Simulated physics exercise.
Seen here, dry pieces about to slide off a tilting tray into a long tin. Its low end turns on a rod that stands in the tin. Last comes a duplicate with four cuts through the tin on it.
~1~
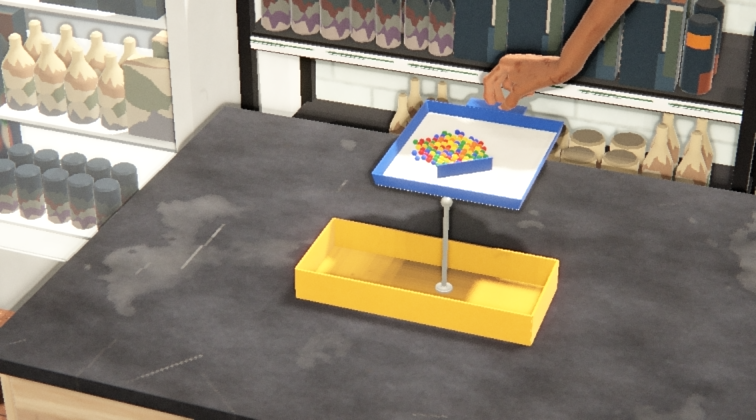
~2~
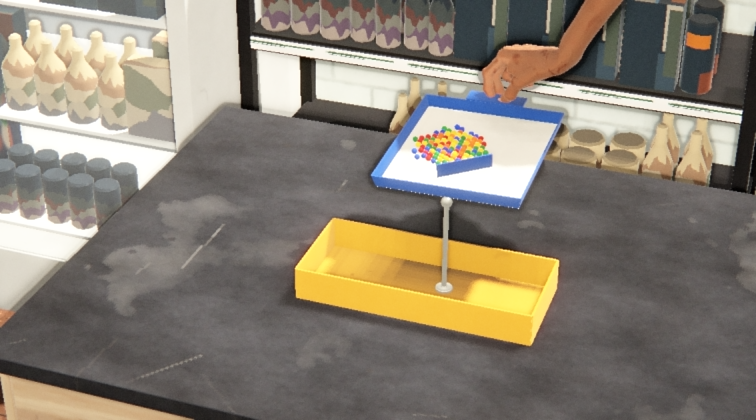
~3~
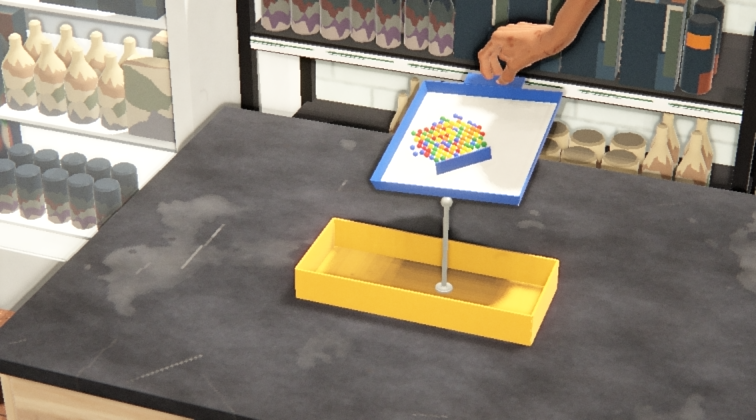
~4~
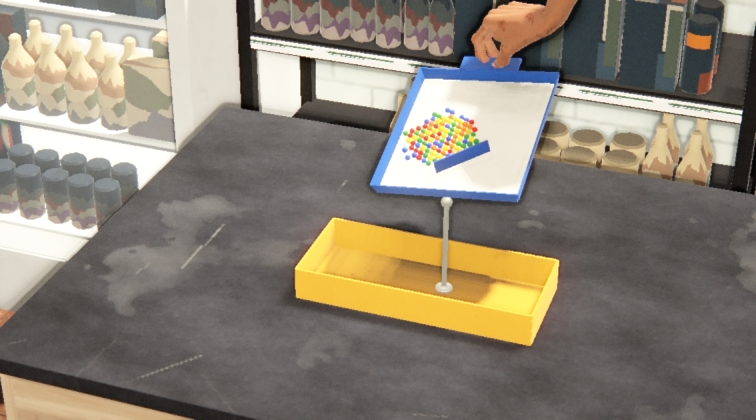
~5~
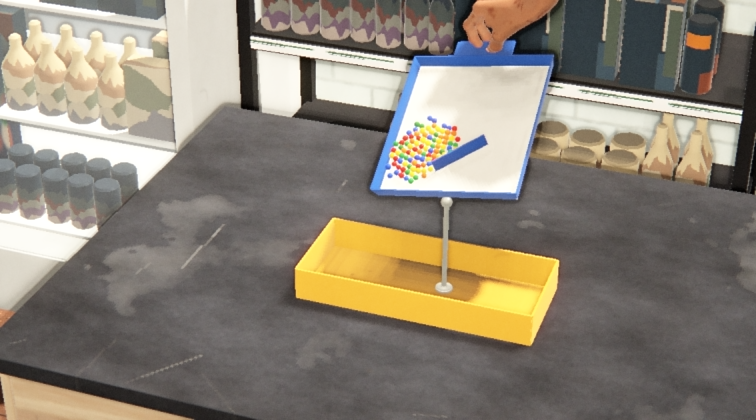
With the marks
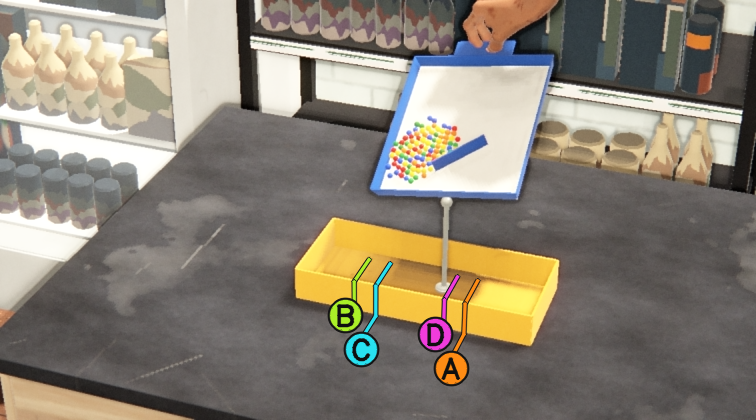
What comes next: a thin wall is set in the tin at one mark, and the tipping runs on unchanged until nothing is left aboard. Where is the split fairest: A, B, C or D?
B is best.
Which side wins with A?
The left side.
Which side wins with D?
More lands on the left.
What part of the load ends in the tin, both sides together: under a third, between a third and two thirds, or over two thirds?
About that: Over two thirds.
On the marked copy, line A crosses the front rim at (465, 303); line B crosses the front rim at (354, 280); line C crosses the front rim at (376, 285); line D crosses the front rim at (444, 298).
With A, of what is caught, every piece on the left of the divider, not one piece on the right.
With B, of what is caught, roughly a third on the left of the divider, roughly two thirds on the right.
With C, of what is caught, almost all on the left of the divider, about a tenth on the right.
With D, of what is caught, every piece on the left of the divider, not one piece on the right.
